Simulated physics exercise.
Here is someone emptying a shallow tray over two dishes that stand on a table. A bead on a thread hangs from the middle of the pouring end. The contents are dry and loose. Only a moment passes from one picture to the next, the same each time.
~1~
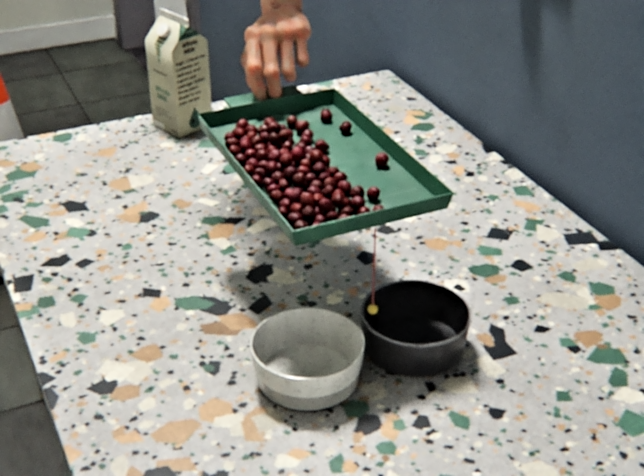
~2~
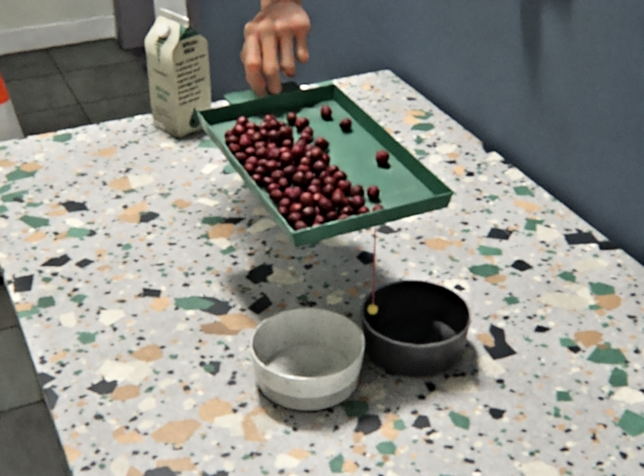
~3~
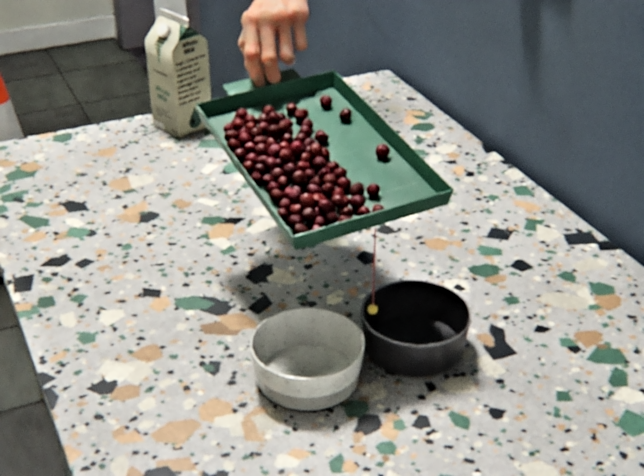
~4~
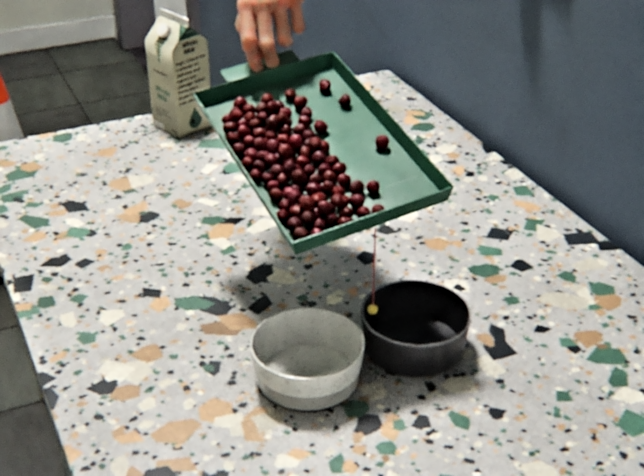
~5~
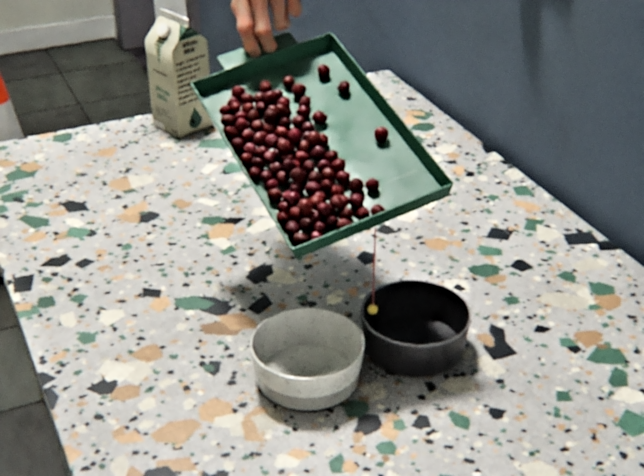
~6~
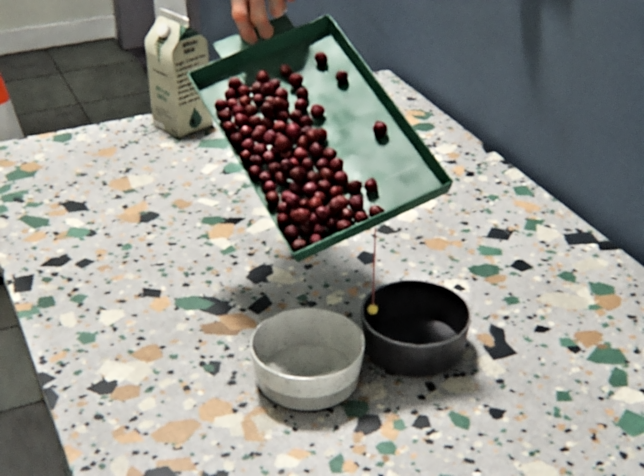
A green tray of dark red cherries, held by a hand above a pale bowl and a black bowl on a speckled table, starts out nearly level along its front edge. The hand gradually tilts it, the front left corner dipping lowest, while the cherries shift slightly and stay on the tray.
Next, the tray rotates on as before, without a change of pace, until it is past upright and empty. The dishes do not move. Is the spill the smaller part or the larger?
In the dishes lies the larger part of it.
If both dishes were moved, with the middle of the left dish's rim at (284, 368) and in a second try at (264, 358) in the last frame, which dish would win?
First the left-hand dish, then the left one.
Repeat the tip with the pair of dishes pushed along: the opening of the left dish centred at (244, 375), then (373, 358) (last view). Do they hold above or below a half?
First the larger part, then below a half.
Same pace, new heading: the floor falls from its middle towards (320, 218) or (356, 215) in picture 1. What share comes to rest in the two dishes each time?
About 60 and 20 per cent.
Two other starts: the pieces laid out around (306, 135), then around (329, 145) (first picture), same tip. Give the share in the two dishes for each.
Near 90 % and 70 %.
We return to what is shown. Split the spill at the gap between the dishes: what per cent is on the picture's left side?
It comes to 80 per cent or so.
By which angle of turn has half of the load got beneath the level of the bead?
At some 115 degrees.
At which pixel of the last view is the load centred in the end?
Roughly at (302, 375).
Just after the last frame, tray tipped steeply; almost all on the tray; just a few in the left dish; about a tenth in the air.
A moment on, tray tipped past a quarter turn; the larger part on the tray; about a tenth in the left dish; just a few outside both; just a few in the air.
Further on, tray tipped past a quarter turn; roughly two thirds in the left dish; just a few in the right dish; roughly a quarter outside both.
When it is over, tray tipped past a quarter turn; roughly two thirds in the left dish; just a few in the right dish; roughly a quarter outside both.
